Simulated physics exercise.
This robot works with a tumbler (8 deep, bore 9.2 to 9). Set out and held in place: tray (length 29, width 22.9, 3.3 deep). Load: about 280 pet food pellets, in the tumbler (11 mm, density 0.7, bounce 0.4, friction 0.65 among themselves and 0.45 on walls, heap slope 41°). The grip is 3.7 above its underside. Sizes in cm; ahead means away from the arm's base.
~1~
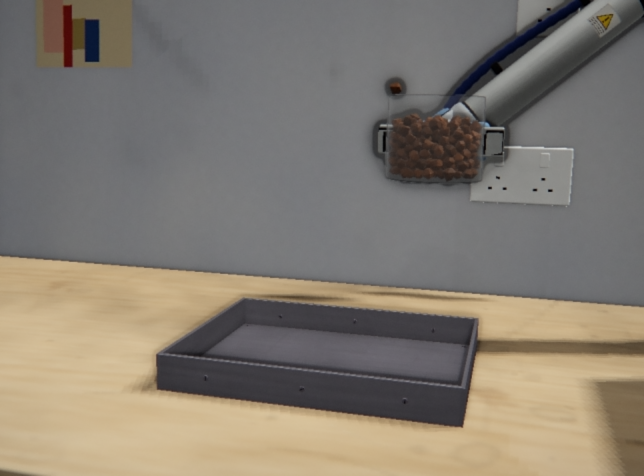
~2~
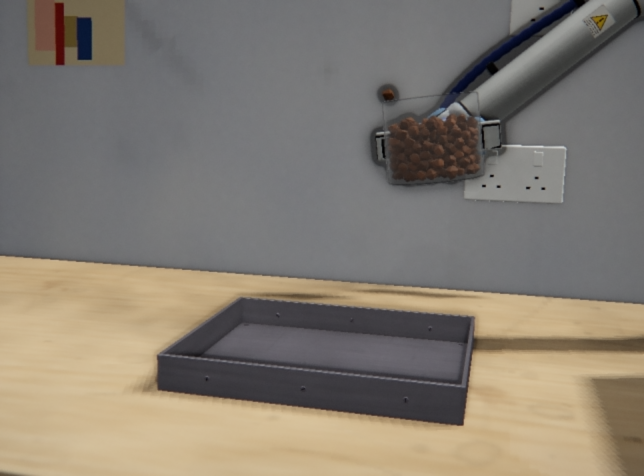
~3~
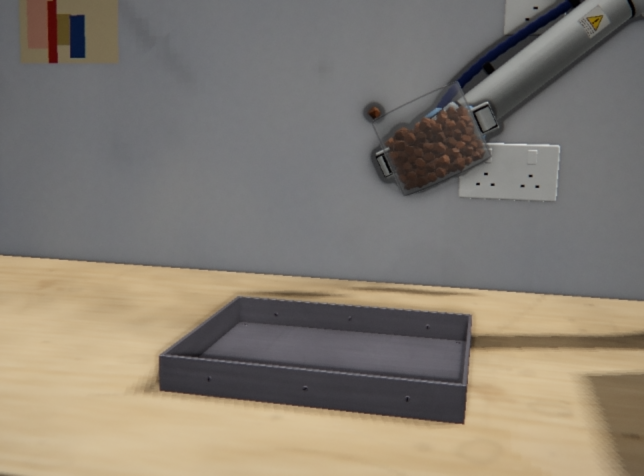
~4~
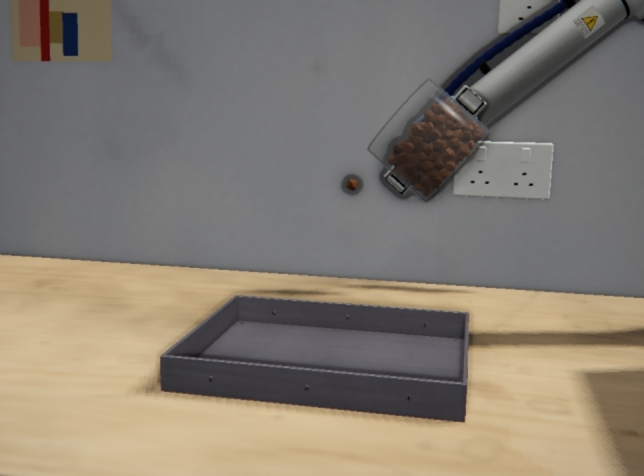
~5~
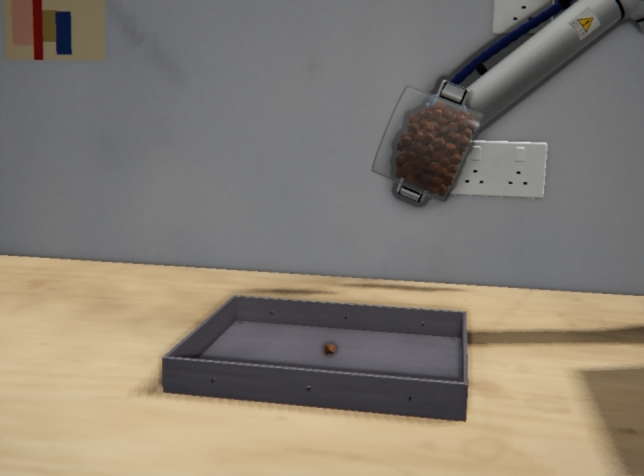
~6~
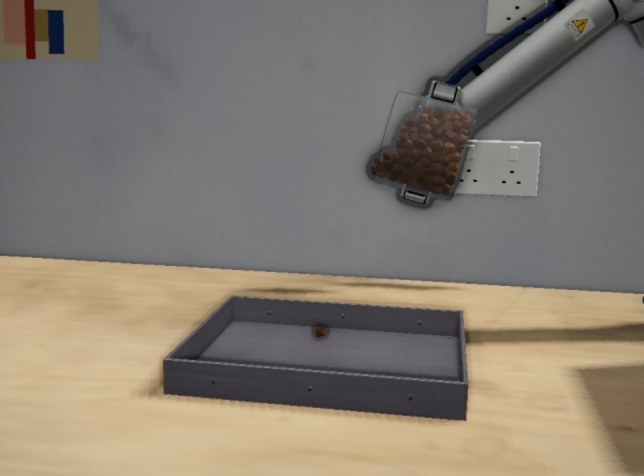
Above a grey tray on a wooden table, a robot arm tilting a clear tumbler of brown pellets, one dropping into the tray.
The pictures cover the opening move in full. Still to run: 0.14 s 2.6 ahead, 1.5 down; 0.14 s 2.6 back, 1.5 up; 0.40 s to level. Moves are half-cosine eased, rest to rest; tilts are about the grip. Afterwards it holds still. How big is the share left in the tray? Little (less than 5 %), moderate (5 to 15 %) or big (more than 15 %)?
Share in the tray: Moderate (5 to 15 %).
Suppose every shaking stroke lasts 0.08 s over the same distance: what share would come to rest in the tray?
It would be near 20 per cent.
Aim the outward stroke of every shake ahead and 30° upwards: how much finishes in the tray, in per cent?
Some 15 per cent.
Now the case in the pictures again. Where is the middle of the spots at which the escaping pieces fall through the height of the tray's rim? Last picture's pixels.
Near (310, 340).
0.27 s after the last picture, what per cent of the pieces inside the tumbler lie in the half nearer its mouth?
About 40 per cent.
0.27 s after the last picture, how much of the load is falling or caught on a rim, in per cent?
Some 5 per cent.
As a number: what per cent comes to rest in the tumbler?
Some 90 per cent.
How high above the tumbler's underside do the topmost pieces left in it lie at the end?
Roughly 8.0 cm.
Then, 0.27 s later, tilted 77° forward, highest piece 27 above the table; 260 in the tumbler, 3 in the tray, 13 in flight or on a rim.
Then, 0.54 s later, tilted 20° forward, highest piece 28 above the table; 250 in the tumbler, 20 in the tray, 6 in flight or on a rim.
Then, 0.88 s later, level, highest piece 29 above the table; 250 in the tumbler, 26 in the tray.
Then, 1.93 s later, level, highest piece 29 above the table; 250 in the tumbler, 26 in the tray.
At rest, 250 in the tumbler, 26 in the tray. That is 9 % in the tray.
